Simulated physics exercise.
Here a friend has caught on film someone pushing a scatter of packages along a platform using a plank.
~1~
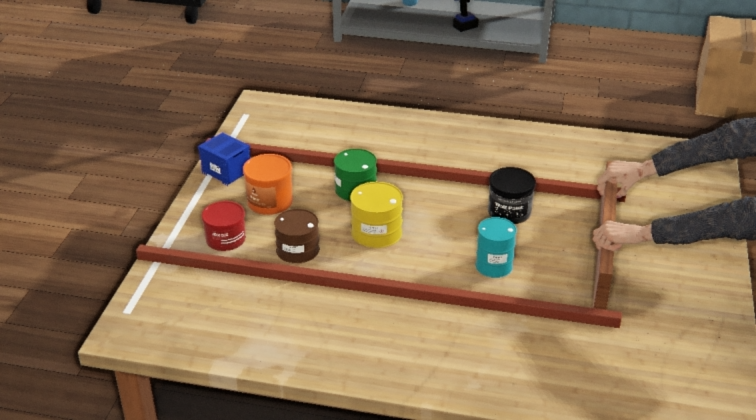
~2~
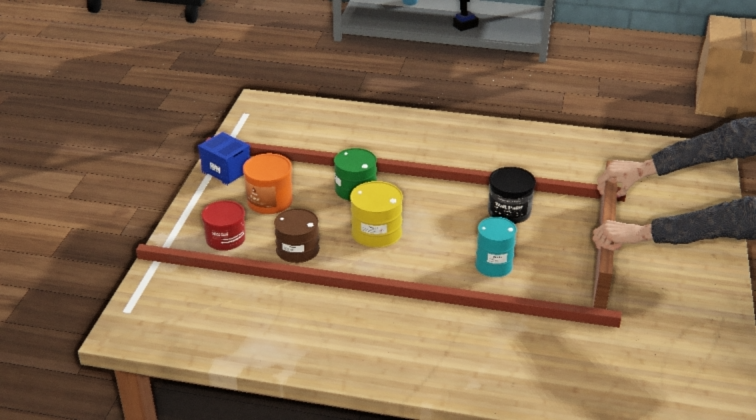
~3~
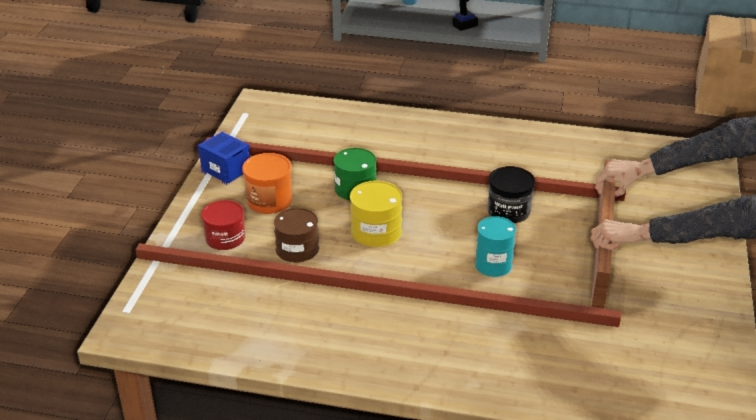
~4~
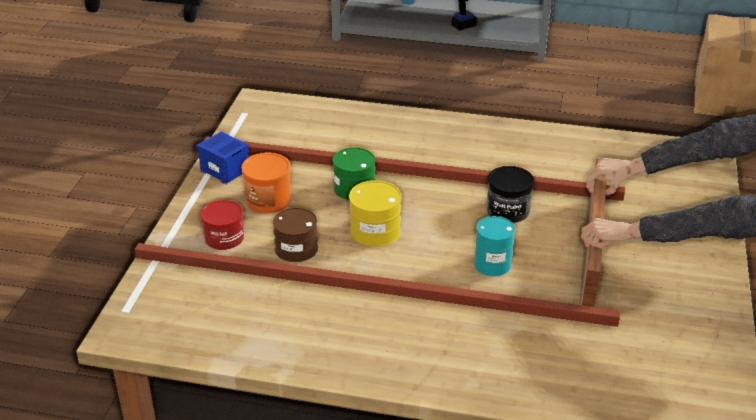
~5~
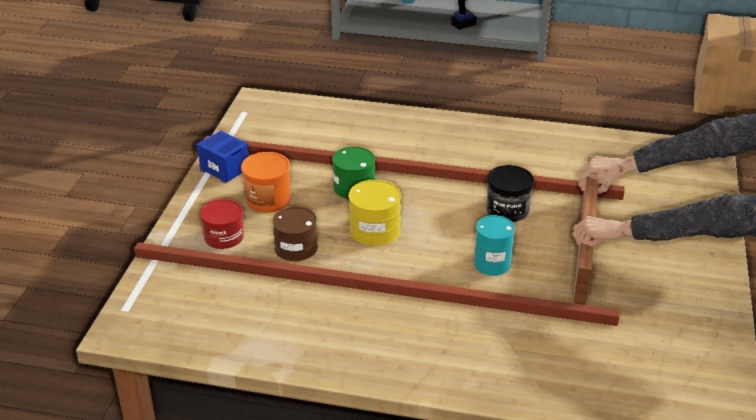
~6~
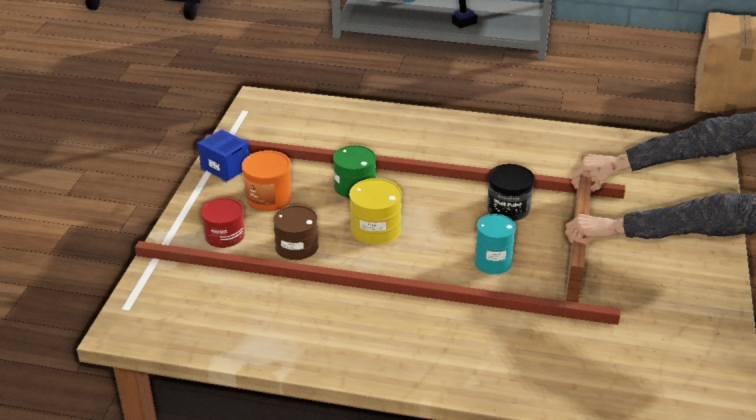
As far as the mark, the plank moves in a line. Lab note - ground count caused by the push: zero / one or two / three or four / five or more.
Ground count: Five or more.
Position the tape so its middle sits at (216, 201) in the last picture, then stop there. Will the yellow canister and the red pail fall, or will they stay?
Lab note: Yellow canister is safe; red pail ends up below.
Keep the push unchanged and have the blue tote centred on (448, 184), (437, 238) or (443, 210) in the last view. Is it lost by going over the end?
First it tips off, next it remains, and last it remains.
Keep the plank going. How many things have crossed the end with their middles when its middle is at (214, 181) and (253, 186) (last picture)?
At the first spot the count is 5, and at the second it is 2.
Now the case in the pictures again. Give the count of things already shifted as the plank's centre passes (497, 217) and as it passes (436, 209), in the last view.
Counts: 2, 2.
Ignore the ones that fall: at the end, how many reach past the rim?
The total comes out at 2.
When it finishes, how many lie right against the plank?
In contact: 2.
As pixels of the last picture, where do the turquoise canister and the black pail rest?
The turquoise canister at (155, 209), the black pail at (188, 153).
Early on, none off yet; blue tote at rest near (224, 156); red pail at rest near (223, 223); orange pail at rest near (268, 181).
A while later, none off yet; blue tote at rest near (224, 156); red pail travelled a little near (205, 221); orange pail travelled a little near (256, 179).
Finally, the number that fall off is five or more; lost, yellow canister, green canister, brown canister, orange pail, red pail and blue tote.
